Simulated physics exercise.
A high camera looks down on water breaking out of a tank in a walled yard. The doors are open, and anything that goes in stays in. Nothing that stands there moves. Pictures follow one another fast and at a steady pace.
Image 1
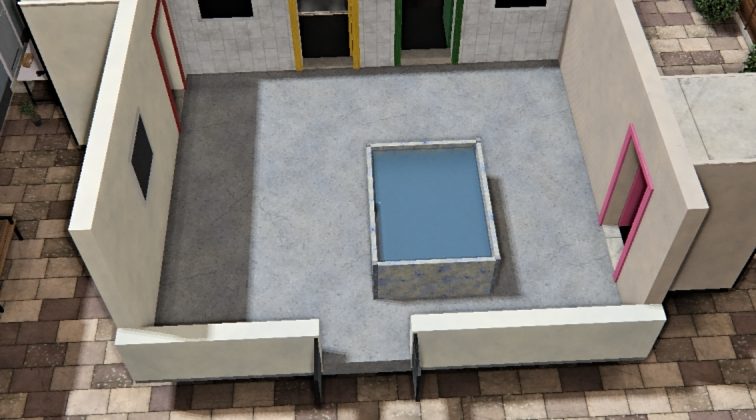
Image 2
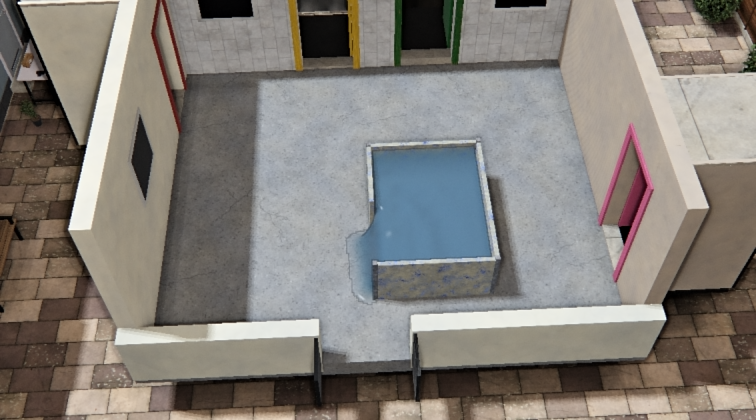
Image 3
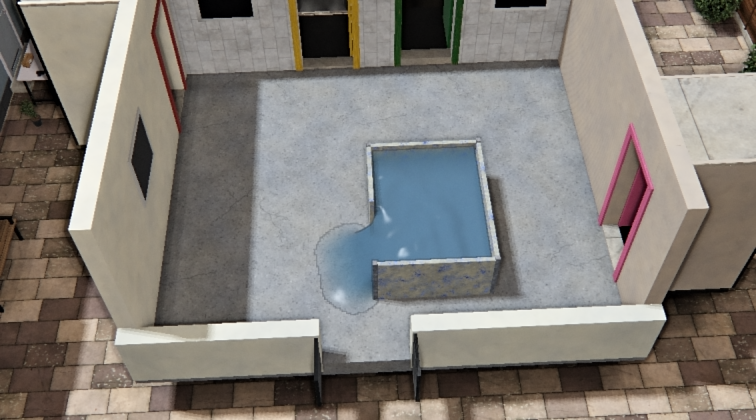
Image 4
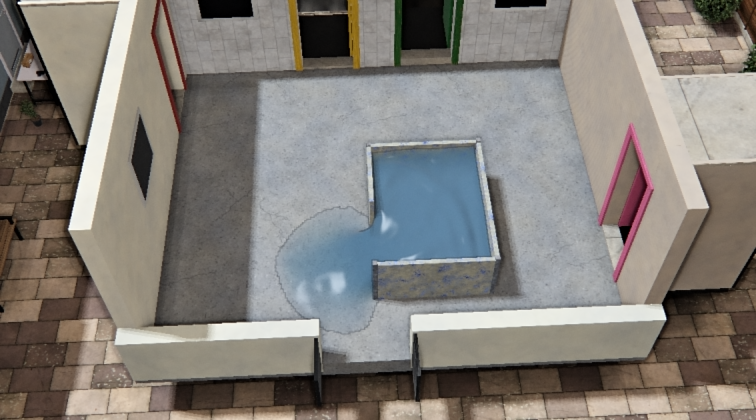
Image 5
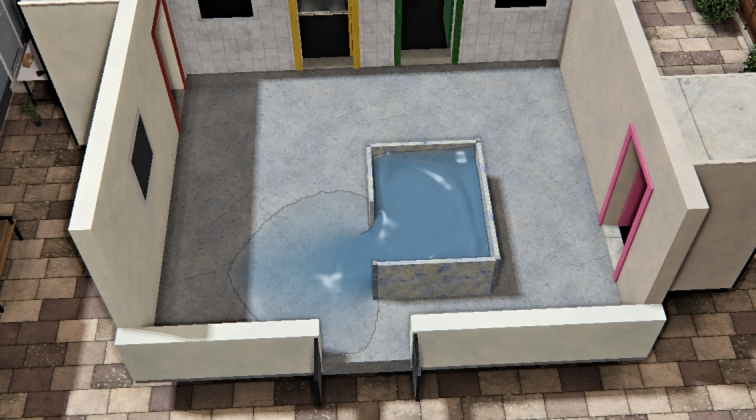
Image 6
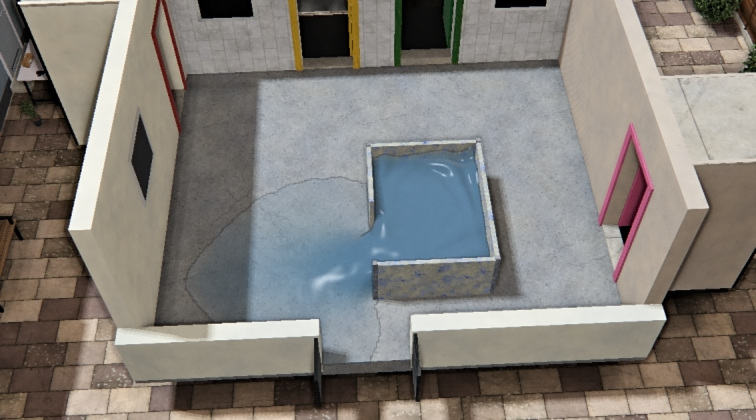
In a walled yard with yellow, green, red and pink door surrounds, a raised rectangular tank holds still blue water. Water breaks out through a gap in its left side and pours onto the grey floor, then fans out leftward in a widening, thinning sheet across the shaded strip.
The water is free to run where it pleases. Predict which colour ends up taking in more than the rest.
Red takes in the most.
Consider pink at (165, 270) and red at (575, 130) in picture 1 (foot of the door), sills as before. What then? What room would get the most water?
The one in pink, I'd say.
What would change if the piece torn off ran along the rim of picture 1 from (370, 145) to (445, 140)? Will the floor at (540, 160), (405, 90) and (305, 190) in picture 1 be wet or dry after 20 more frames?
Soaked, soaked, untouched.
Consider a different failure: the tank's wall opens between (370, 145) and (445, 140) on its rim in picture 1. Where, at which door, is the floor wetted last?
It's the pink one.
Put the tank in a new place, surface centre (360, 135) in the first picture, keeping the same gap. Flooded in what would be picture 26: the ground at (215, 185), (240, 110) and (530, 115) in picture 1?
In the order given: Wetted, wetted and not reached.
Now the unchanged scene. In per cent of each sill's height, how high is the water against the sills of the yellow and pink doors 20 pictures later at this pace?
Readings, in sequence: 0 percent and 0 percent.
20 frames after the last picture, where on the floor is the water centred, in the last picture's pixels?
Somewhere near (299, 233).
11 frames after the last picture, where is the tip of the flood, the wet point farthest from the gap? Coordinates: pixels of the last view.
By then the tip should be at about (184, 101).
A moment on, water covers 25 % of the floor; yellow door not reached, pink door not reached, green door not reached, red door not reached.
Next, water covers 30 % of the floor; yellow door not reached, pink door not reached, green door not reached, red door wet at the sill, nothing in.
Then, water covers 40 % of the floor; yellow door not reached, pink door not reached, green door not reached, red door a trickle in.
Later, water covers 70 % of the floor; yellow door some in, pink door not reached, green door wet at the sill, nothing in, red door some in.
In the end, water covers 95 % of the floor; yellow door some in, pink door wet at the sill, nothing in, green door wet at the sill, nothing in, red door a lot in; the red door has let in the most.
